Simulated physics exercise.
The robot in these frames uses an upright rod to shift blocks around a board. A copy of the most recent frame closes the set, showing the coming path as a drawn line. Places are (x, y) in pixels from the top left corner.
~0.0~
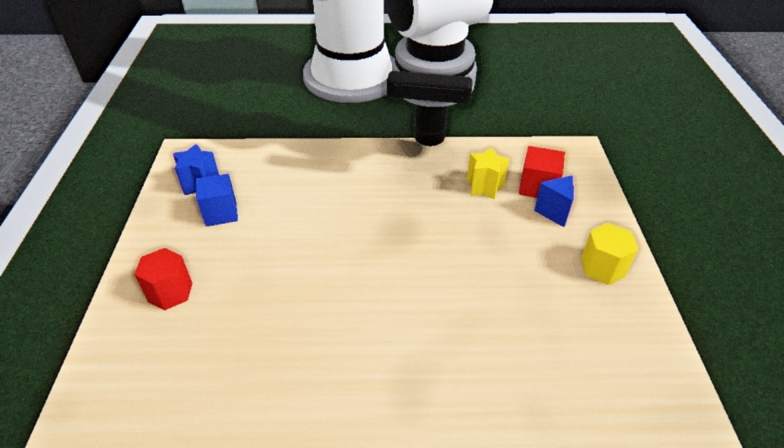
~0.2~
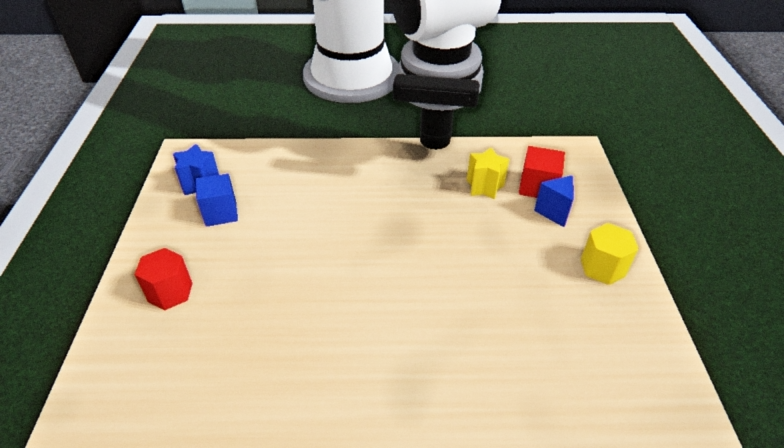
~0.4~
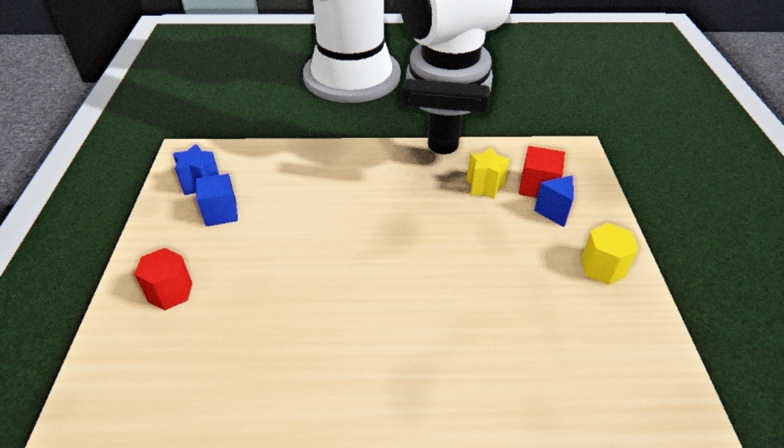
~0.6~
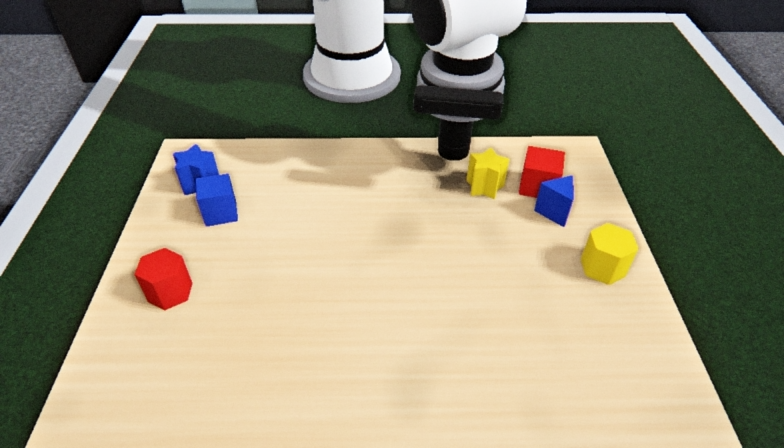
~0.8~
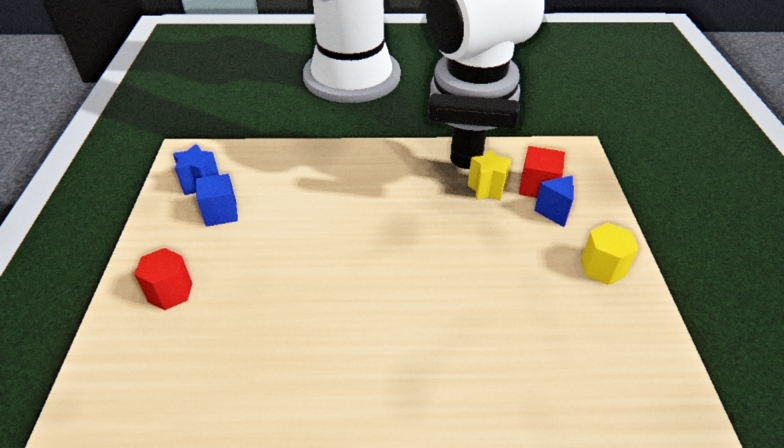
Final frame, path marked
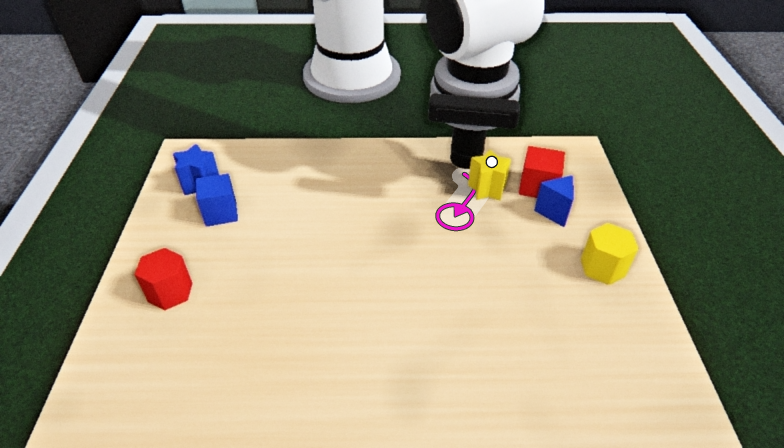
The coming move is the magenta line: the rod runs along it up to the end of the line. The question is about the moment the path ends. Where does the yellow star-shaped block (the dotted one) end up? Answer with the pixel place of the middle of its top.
My best guess is (504, 179).
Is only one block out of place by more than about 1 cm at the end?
Yes, I think so.
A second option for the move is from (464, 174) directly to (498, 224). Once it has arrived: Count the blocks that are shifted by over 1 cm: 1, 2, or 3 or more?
Shifted over 1 cm: One.
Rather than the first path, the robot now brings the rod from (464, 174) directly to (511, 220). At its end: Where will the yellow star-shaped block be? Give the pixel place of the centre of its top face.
Somewhere near (544, 208).
Drawn move, from (464, 174) via (475, 188) and (466, 202), ending at (455, 217); the dot is on the yellow star-shaped block.
On the path given first. Halfway along, rod (473, 181); yellow star-shaped block (505, 178), turned 25° anticlockwise.
At the end, rod (456, 202); yellow star-shaped block (504, 179), turned 40° anticlockwise; red four-sided block still.
